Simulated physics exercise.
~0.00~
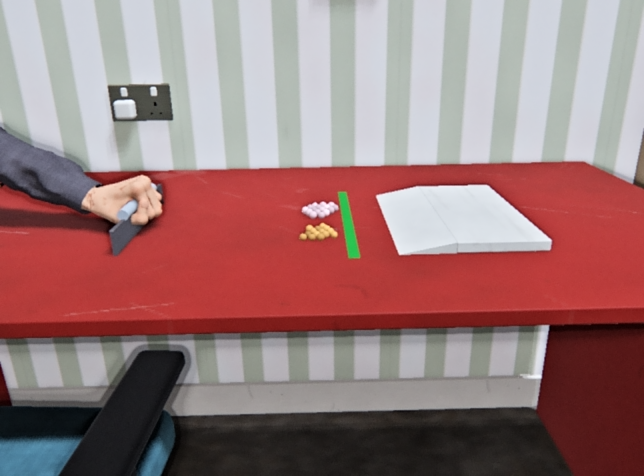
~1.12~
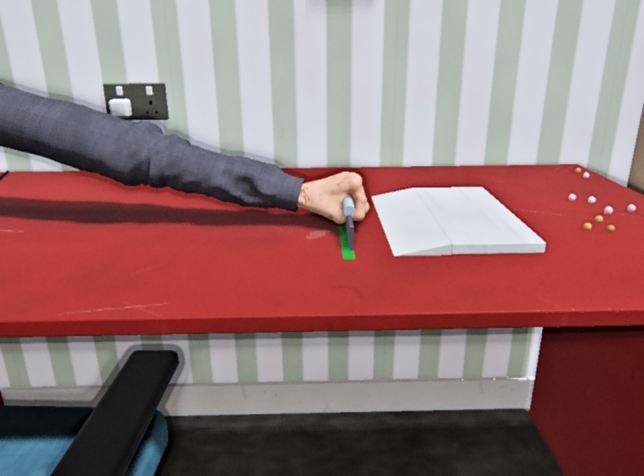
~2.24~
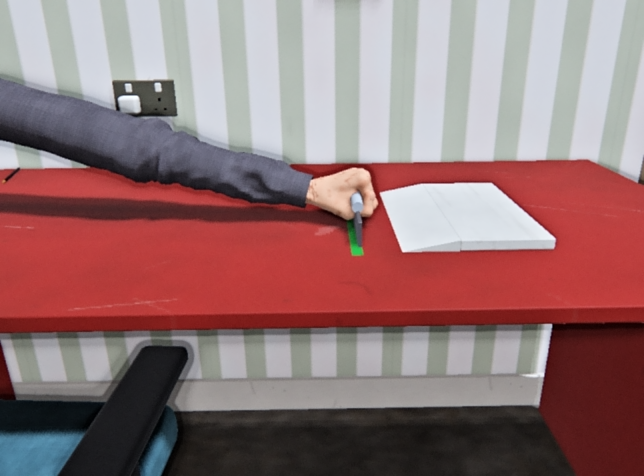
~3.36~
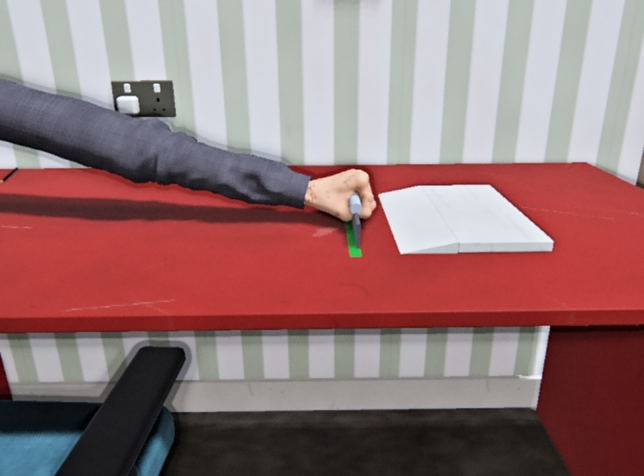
A hand with a scraper sweeps two small piles of beads rightward past a white ramp.
